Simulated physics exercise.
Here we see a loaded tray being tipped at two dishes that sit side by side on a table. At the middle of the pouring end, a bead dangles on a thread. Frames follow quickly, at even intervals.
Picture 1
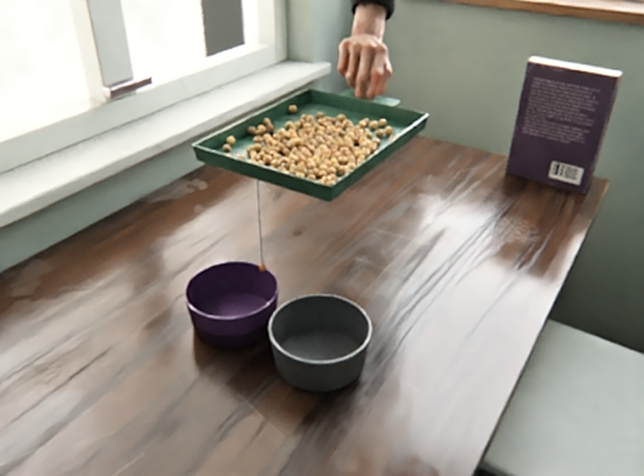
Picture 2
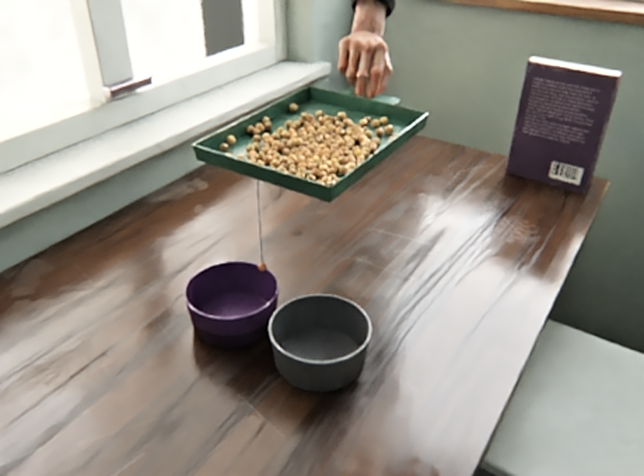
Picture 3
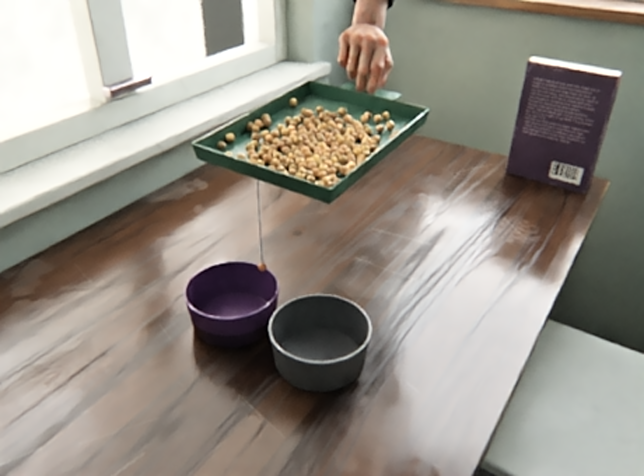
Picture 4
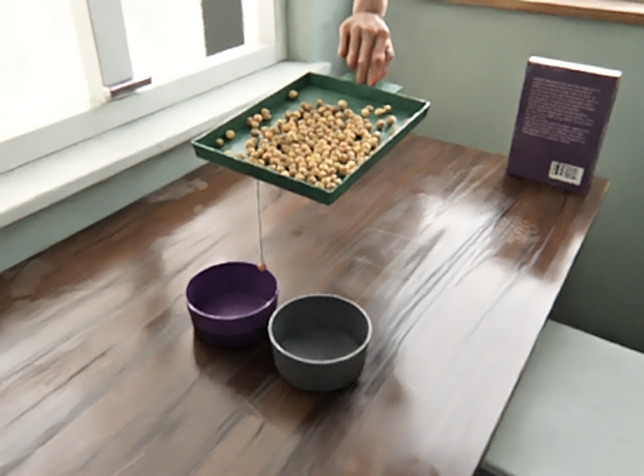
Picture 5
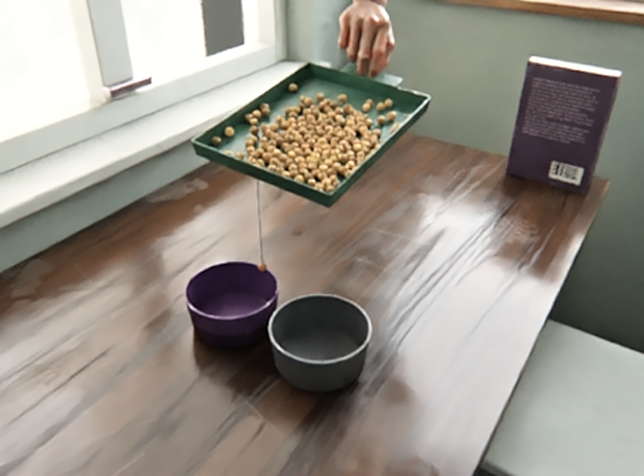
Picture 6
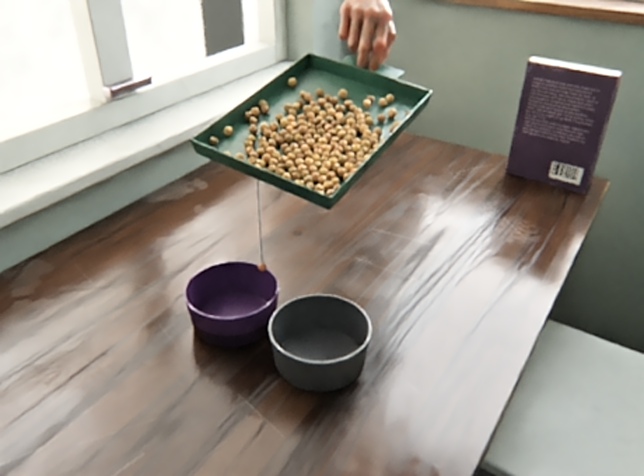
A hand raised the far end of a green tray of round wooden beads above a purple bowl and a gray one, gradually steepening its slant, and the beads began shifting toward the lower edge.
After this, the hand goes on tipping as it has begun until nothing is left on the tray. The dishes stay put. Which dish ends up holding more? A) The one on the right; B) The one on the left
The one on the right (A).
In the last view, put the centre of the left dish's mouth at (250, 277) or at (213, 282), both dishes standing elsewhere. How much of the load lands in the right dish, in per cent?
Roughly 80 per cent, then roughly 80 per cent.
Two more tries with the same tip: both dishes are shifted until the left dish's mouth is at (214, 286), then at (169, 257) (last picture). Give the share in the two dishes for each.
In order: 80 per cent and 0 per cent.
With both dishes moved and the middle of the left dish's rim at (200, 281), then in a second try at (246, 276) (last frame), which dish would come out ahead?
Results - the dish on the right side first, the dish on the right side second.
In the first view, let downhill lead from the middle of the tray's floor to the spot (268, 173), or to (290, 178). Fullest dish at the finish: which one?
Try 1: The left-side dish; try 2: The right-side dish.
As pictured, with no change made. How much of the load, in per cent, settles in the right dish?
That part is close to 90 percent of the load.
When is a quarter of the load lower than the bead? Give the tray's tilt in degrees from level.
I'd say it is tilted about 80°.
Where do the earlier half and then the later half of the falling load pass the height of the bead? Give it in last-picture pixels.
First part (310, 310), rest (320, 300).
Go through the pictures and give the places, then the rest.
In the first frame, corners of the pouring end at (196, 145) and (330, 185), level; middle of the load at (323, 150), round wooden beads; left dish at (202, 327); right dish at (292, 370); bead on its thread at (262, 267).
In the second frame, corners of the pouring end at (196, 144) and (330, 185), level; middle of the load at (322, 149).
In the third frame, corners of the pouring end at (195, 143) and (330, 187), tipped barely, lowest at the right corner; middle of the load at (322, 147).
In the fourth frame, corners of the pouring end at (195, 142) and (330, 190), tipped a little, lowest at the right corner; middle of the load at (322, 144).
In the fifth frame, corners of the pouring end at (194, 140) and (330, 193), tipped a little, lowest at the right corner; middle of the load at (322, 143), a small part on the move.
In the sixth frame, corners of the pouring end at (194, 139) and (330, 195), tipped a little, lowest at the right corner; middle of the load at (322, 143), most on the move; left dish at (202, 327); right dish at (292, 370).
Soon, tray tipped steeply; all on the tray.
A while on, tray tipped right over; a small part on the tray; most in the right dish; a stray few in the left dish; a stray few outside both; a small part in the air.
Towards the end, tray tipped past a quarter turn; nearly all in the right dish; a stray few in the left dish; a small part outside both.
Finally, tray tipped past a quarter turn; nearly all in the right dish; a stray few in the left dish; a small part outside both.
